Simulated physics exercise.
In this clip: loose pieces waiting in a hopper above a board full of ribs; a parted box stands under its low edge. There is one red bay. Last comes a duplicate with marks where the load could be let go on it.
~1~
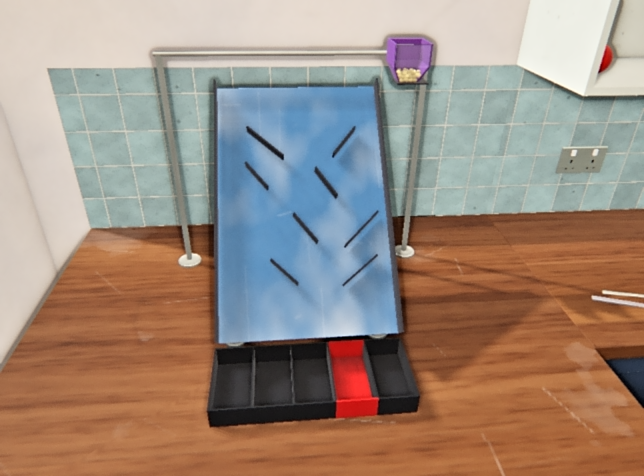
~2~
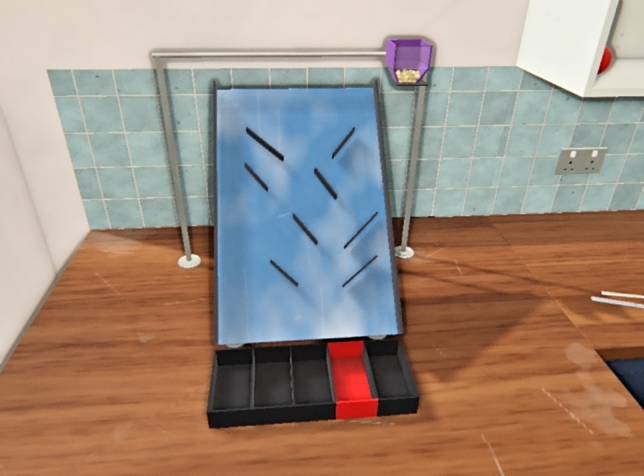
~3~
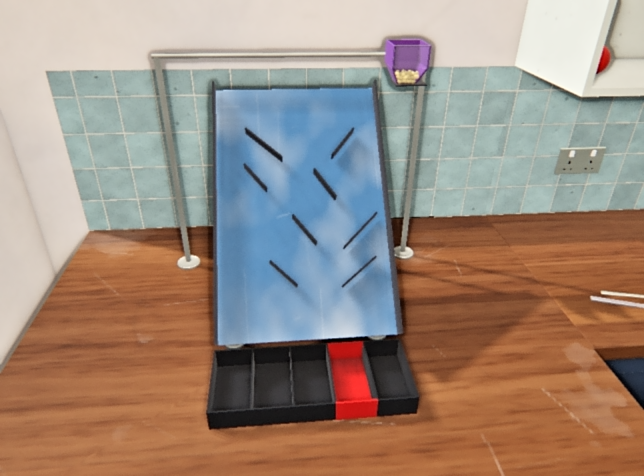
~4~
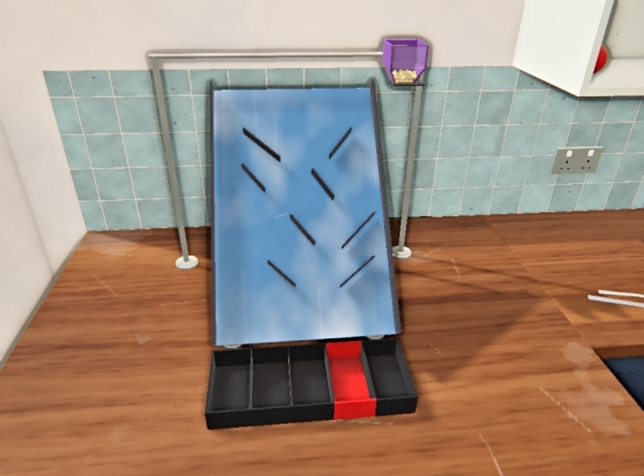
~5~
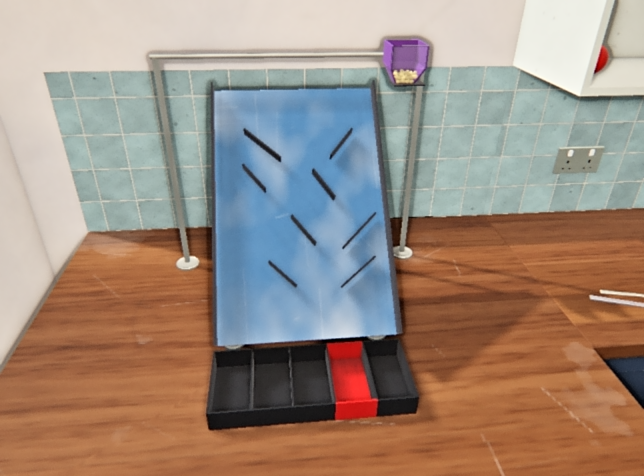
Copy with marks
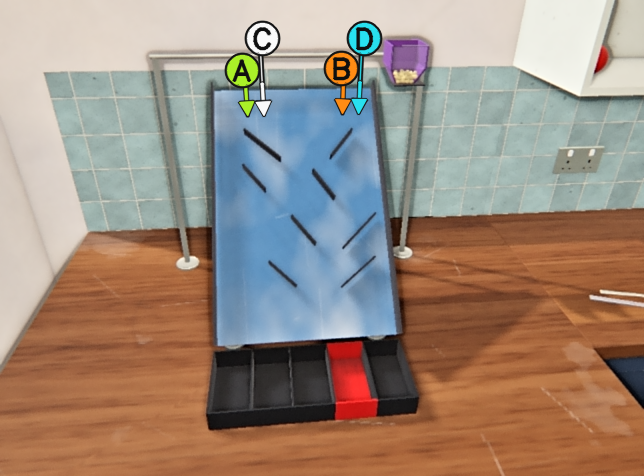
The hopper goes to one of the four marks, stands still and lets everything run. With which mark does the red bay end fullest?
C is best.
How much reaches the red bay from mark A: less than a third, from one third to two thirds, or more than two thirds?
Less than a third.
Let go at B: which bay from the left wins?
The third from the left.
On the marked copy, mark A meets the board at (247, 110); mark B meets the board at (342, 108); mark C meets the board at (263, 110); mark D meets the board at (358, 108).
If A is chosen, roughly a quarter in the red bay, the larger part in other bays, just a few outside the box.
If B is chosen, about a tenth in the red bay, almost all in other bays, just a few outside the box.
If C is chosen, roughly a third in the red bay, roughly two thirds in other bays.
If D is chosen, just a few in the red bay, the larger part in other bays, about a tenth outside the box.
